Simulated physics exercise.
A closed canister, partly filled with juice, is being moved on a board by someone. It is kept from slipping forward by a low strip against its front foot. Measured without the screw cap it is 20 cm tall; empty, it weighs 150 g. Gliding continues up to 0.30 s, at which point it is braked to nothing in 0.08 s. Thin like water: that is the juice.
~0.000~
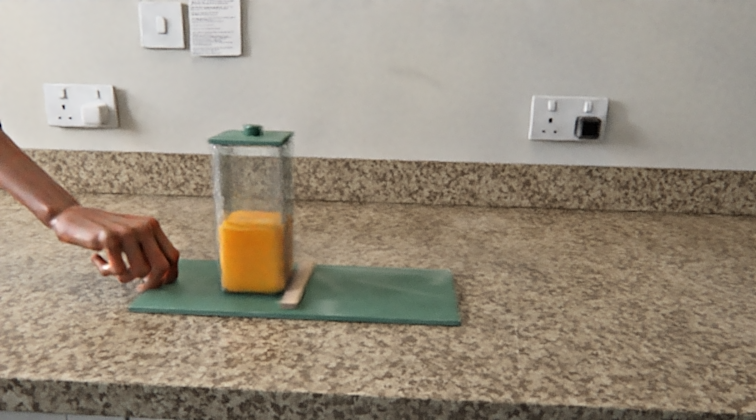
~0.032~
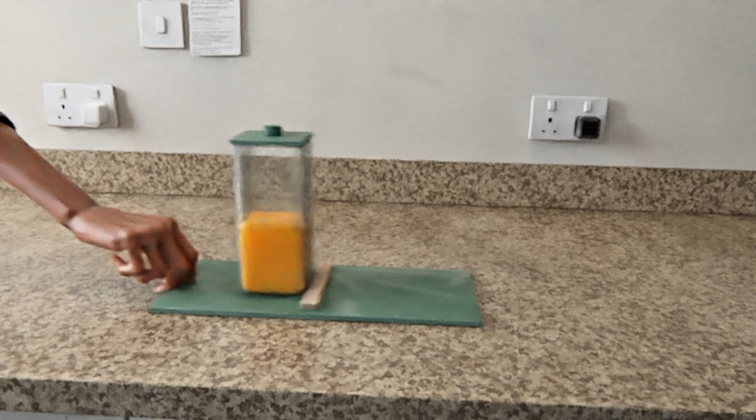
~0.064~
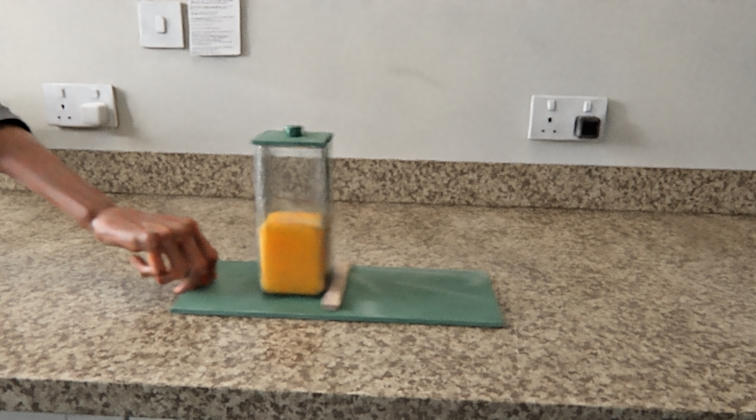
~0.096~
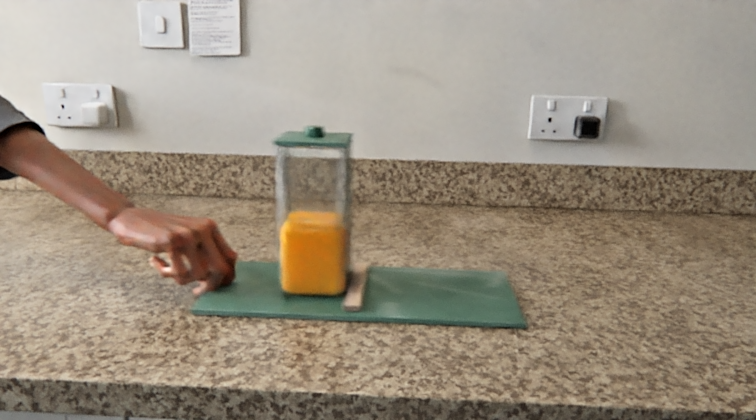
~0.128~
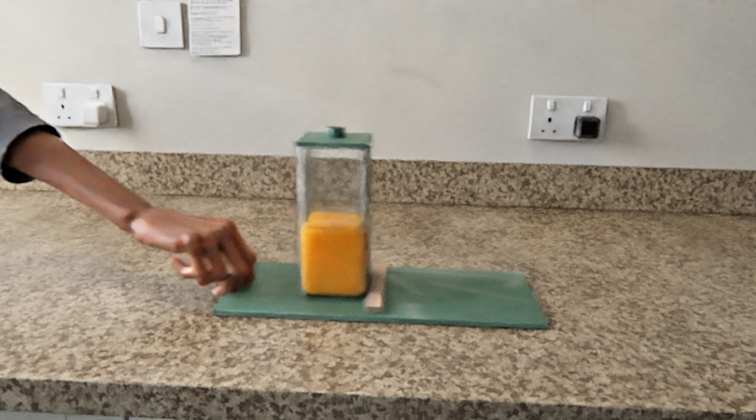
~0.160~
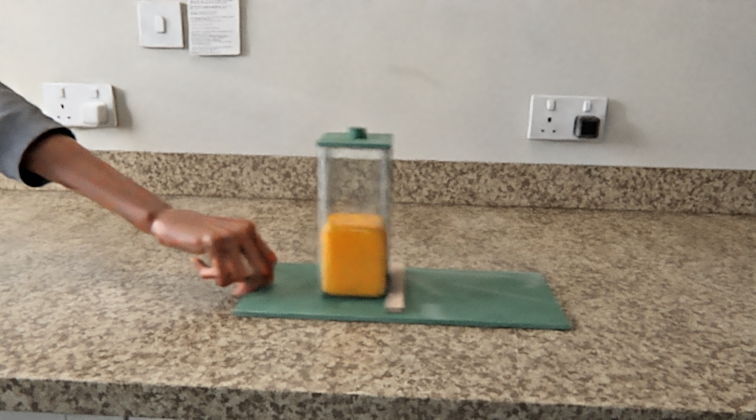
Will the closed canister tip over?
No.
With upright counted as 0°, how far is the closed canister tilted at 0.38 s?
I'd say it sits near 6 degrees off vertical.
Then, 0.38 s in, the board moves at 0.00 m/s; the closed canister leans 5°.
Then, 0.50 s in, the closed canister leans 7°.
Then, 0.66 s in, the closed canister stands where it began.
Then, 0.88 s in, the closed canister stands where it began.
Finally, the closed canister stands where it began.
